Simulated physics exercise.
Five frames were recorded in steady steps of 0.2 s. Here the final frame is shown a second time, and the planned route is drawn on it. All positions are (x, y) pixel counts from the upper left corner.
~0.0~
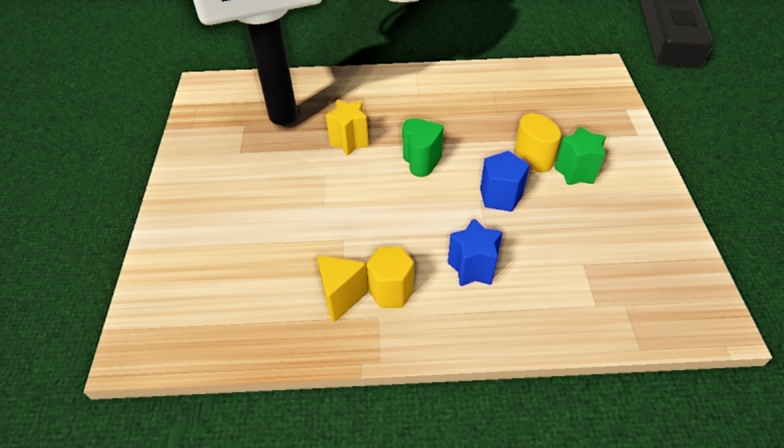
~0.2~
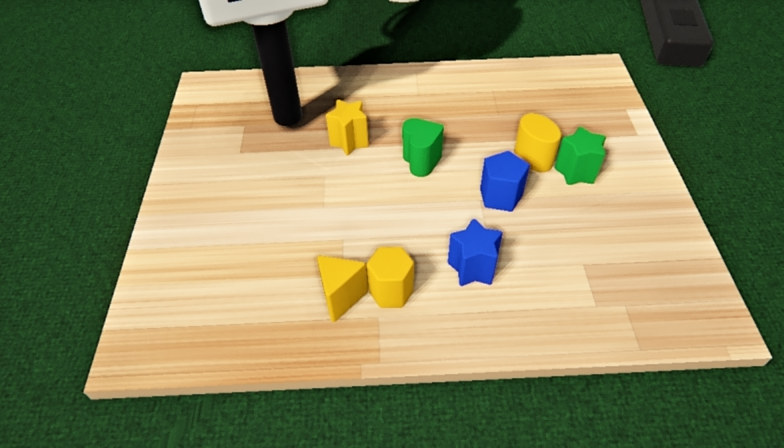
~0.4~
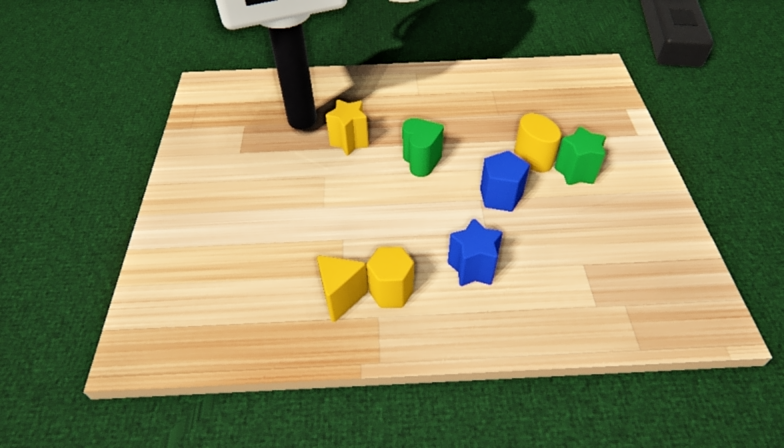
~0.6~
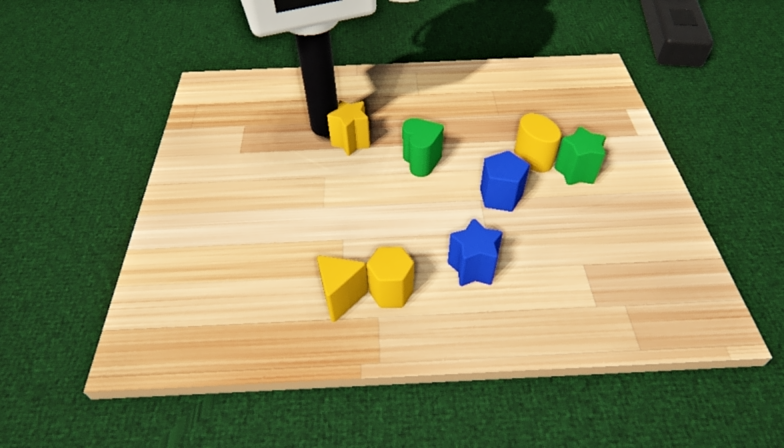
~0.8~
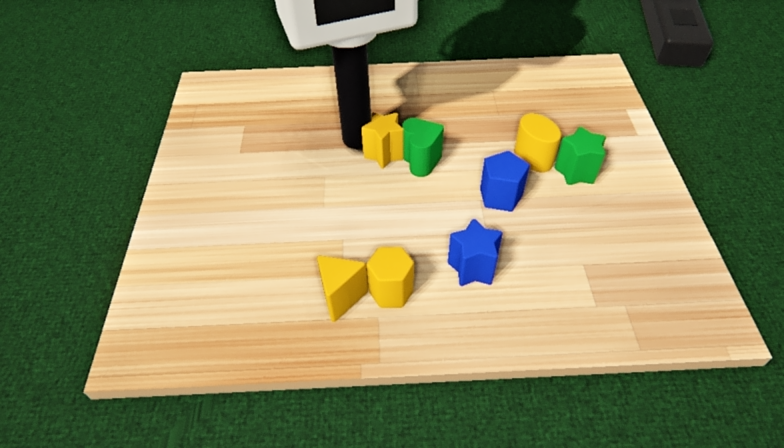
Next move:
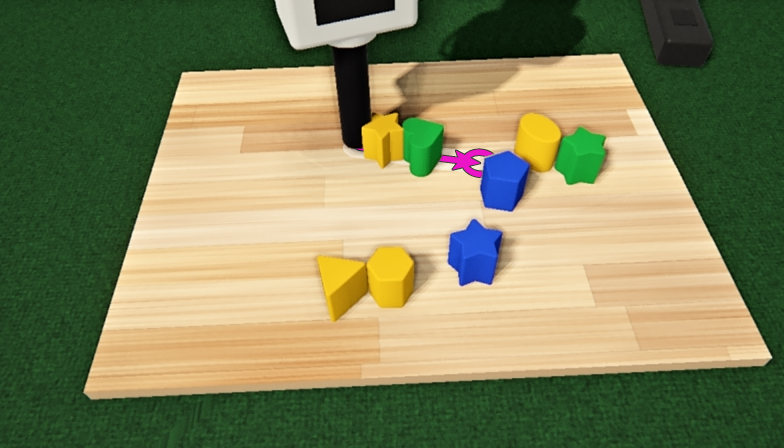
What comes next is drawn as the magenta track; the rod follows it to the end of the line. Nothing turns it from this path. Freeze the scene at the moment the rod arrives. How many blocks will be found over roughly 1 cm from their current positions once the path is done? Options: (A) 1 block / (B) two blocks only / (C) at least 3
Choice C: At least 3.
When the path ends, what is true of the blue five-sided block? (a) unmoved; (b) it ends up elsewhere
My answer is option b.
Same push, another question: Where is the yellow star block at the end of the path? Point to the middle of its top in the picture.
The answer is (504, 151).
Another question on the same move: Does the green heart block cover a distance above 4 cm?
Yes, that is how it ends up.
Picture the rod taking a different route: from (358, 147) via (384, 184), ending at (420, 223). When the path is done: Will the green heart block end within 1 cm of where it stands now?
No, that is not what happens.
The line goes from (358, 147) to (480, 163).
What follows on the original path. One third of the way, rod at (399, 146); yellow star block at (425, 133); green heart block at (457, 138), turned 15° clockwise.
Two thirds of the way, rod at (440, 152); yellow star block at (466, 141), turned 20° clockwise; green heart block at (498, 151), turned 25° clockwise; blue five-sided block at (525, 174).
At the end, rod at (481, 157); yellow star block at (504, 151), turned 35° clockwise; green heart block at (532, 166), turned 40° clockwise; blue five-sided block at (555, 192); yellow elliptical block unmoved.
